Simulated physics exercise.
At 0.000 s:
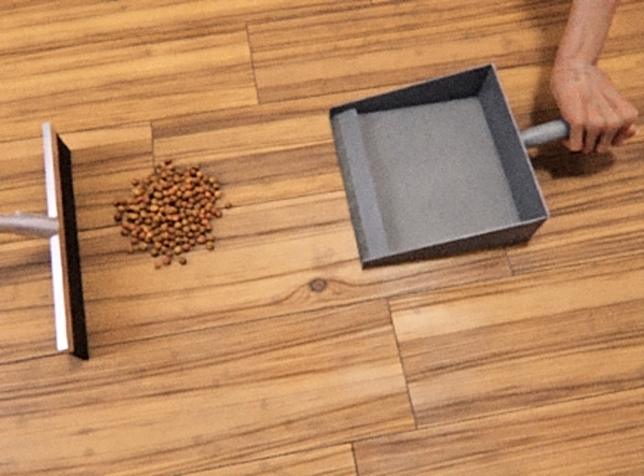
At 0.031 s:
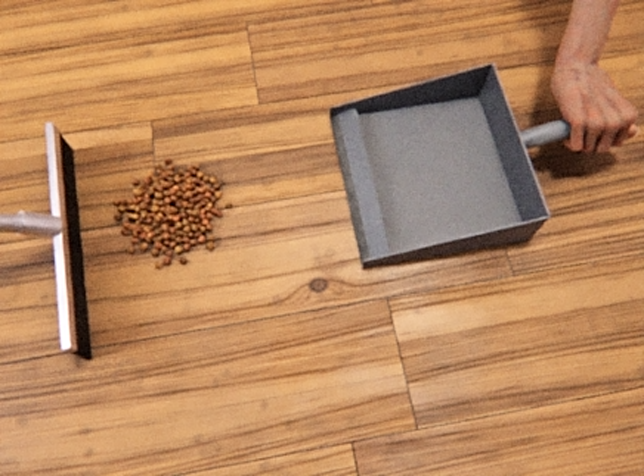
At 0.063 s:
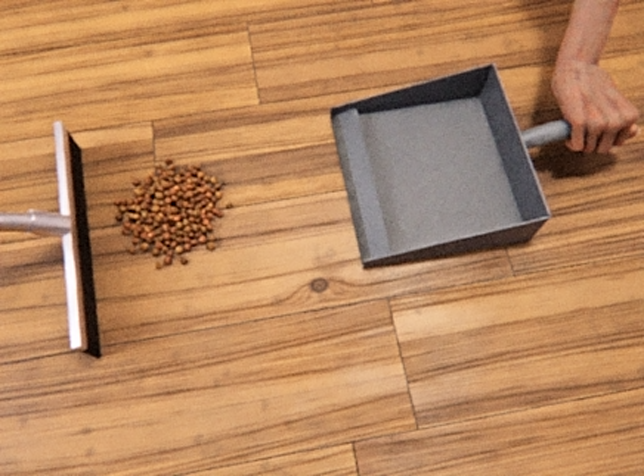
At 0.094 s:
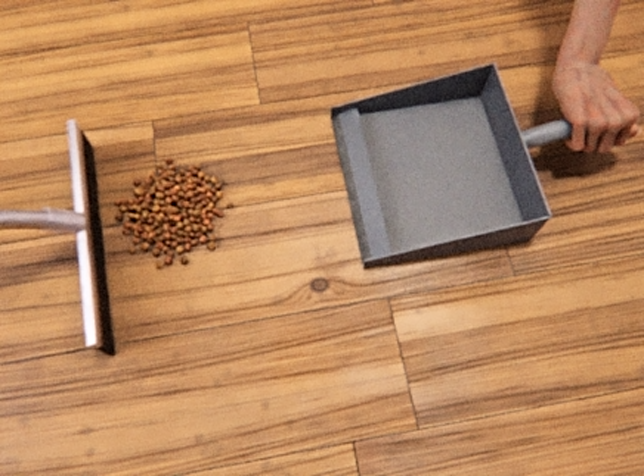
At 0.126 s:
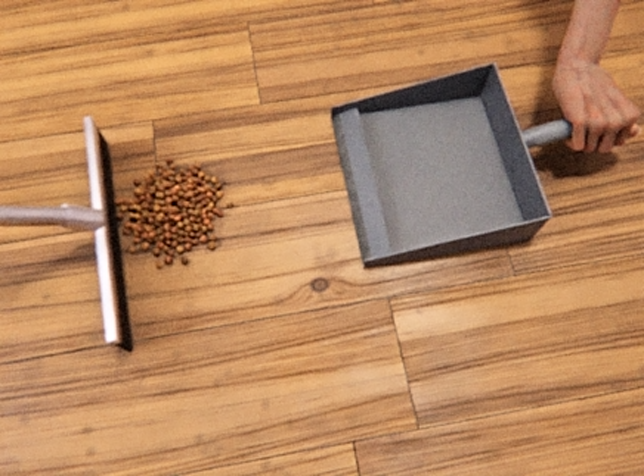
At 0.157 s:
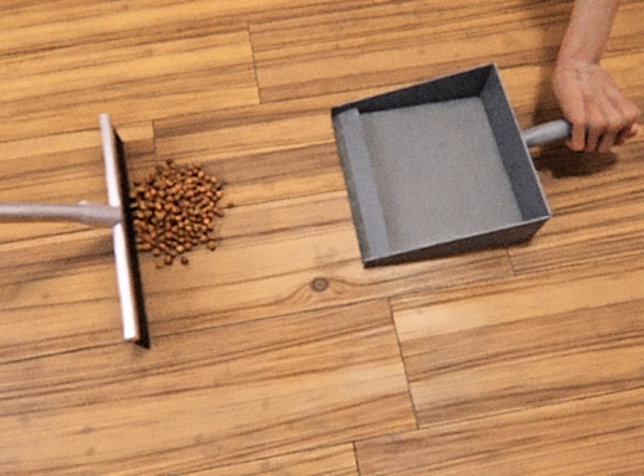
Squeegee-like blade on a pole sliding right across wooden floor into a small pile of brown balls, hand holding grey dustpan still.
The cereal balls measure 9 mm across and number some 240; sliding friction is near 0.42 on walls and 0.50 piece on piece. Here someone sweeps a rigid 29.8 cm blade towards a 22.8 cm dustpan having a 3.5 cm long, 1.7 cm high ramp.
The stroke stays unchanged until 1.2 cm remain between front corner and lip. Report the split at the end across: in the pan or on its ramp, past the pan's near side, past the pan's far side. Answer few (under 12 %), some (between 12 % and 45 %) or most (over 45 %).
Pan: Some, near side: Few, far side: Few.
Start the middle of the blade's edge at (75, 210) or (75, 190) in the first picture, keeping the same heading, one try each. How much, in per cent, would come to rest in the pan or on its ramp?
About 45 and 50 per cent.
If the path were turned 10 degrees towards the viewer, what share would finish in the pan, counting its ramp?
Then about 30 per cent.
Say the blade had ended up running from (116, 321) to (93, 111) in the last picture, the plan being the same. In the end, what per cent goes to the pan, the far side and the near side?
Pan 35 % / far 35 % / near 0 %.
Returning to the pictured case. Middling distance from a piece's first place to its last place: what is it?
That distance is close to 24 cm.
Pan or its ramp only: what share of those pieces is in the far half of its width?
About 50 %.
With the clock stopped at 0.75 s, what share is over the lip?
Roughly 40 % by then.
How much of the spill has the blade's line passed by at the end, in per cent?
About 0 percent.
After 0.36 s, middle of the blade 15 cm from the lip; 0 % over the lip, far side 5 %, near side 0 %.
After 0.49 s, middle of the blade 7 cm from the lip; 0 % over the lip, far side 5 %, near side 0 %.
After 0.75 s, middle of the blade 2 cm from the lip; 40 % over the lip, far side 10 %, near side 0 %.
By 1.3 s all is still; pan 40 %, near side 0 %, far side 10 %, in front of the lip or behind the blade 50 %.
